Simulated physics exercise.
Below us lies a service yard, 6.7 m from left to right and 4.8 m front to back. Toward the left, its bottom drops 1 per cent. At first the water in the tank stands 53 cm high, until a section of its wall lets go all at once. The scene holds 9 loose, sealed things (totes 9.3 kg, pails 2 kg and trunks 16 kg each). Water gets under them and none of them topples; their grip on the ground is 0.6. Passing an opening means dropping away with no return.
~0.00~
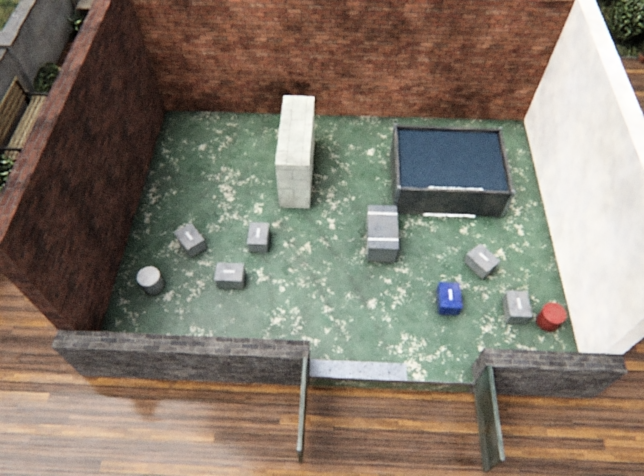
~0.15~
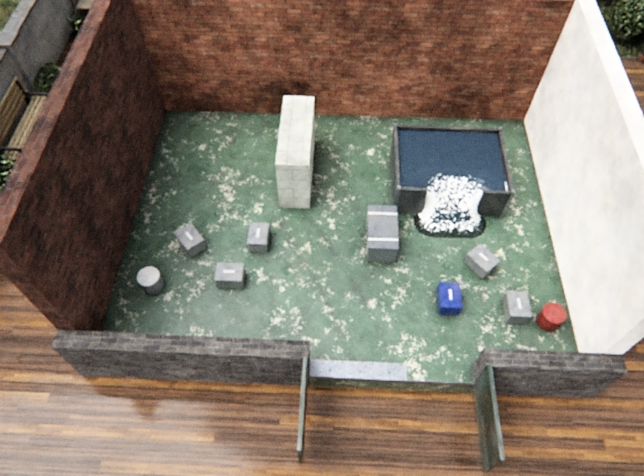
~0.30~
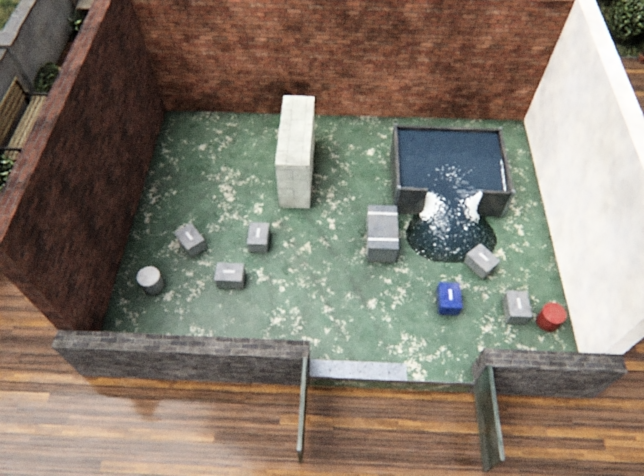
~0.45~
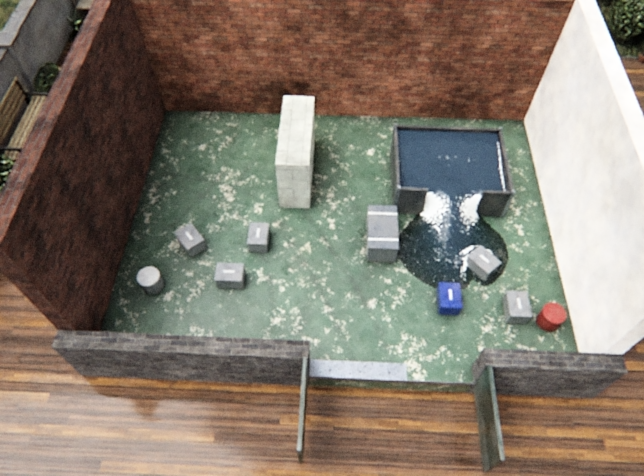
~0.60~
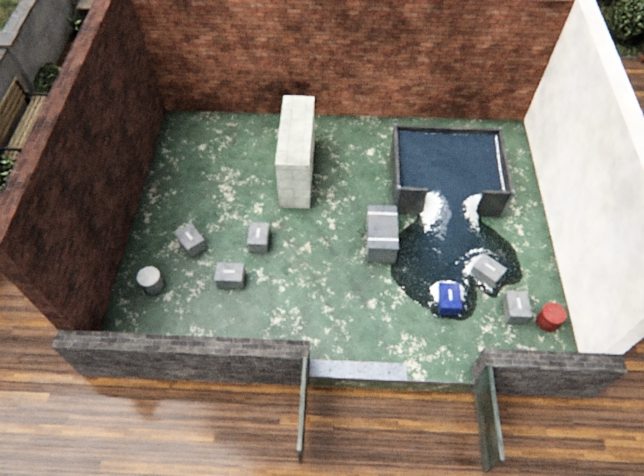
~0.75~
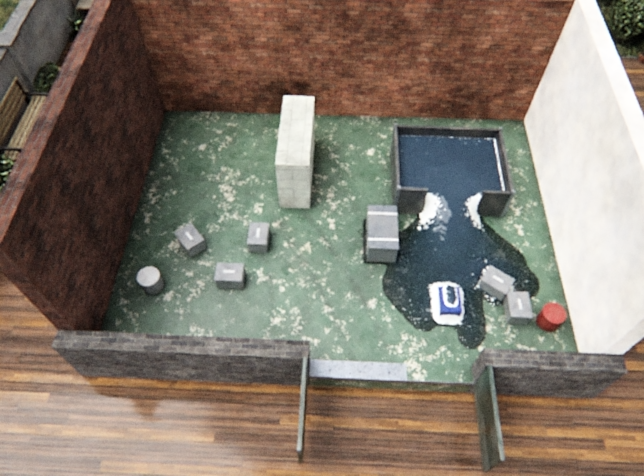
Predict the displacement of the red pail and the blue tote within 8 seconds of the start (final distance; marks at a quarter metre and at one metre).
My prediction: The red pail ought to budge somewhat; the blue tote ought to be borne away.
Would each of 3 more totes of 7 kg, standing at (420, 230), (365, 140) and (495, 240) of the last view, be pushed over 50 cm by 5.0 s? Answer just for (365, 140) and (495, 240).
Well, the first is lower and the second lower.
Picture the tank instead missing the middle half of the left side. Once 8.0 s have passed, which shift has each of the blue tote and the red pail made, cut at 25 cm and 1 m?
Blue tote: Roughly where it was; red pail: Roughly where it was.
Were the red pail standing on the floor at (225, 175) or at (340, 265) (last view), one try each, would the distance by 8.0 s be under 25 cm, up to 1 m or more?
Well, it scarcely moves on the first try and scarcely moves on the second.
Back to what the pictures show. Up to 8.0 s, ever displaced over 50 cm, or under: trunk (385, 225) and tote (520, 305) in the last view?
Taking them in order: Fell shy and exceeded.
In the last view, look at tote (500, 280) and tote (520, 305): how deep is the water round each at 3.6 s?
First about 11 cm, second about 7 cm.
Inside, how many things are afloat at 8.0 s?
At that point I count 1.
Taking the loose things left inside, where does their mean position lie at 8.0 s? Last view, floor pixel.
Mean position approx. (325, 284).
After 1.6 s the red pail is near (577, 349), 0.6 m from its start, afloat; the blue tote has gone out; 1 of 9 are out; 2 afloat.
After 3.6 s the red pail is near (547, 300), 0.2 m from its start, afloat; the blue tote has gone out; 1 of 9 are out; 2 afloat.
After 5.6 s the red pail is near (537, 307), 0.3 m from its start, afloat; the blue tote has gone out; 1 of 9 are out; 2 afloat.
After 8.0 s the red pail is near (524, 291), 0.5 m from its start, afloat; the blue tote has gone out; 1 of 9 are out; 1 afloat.
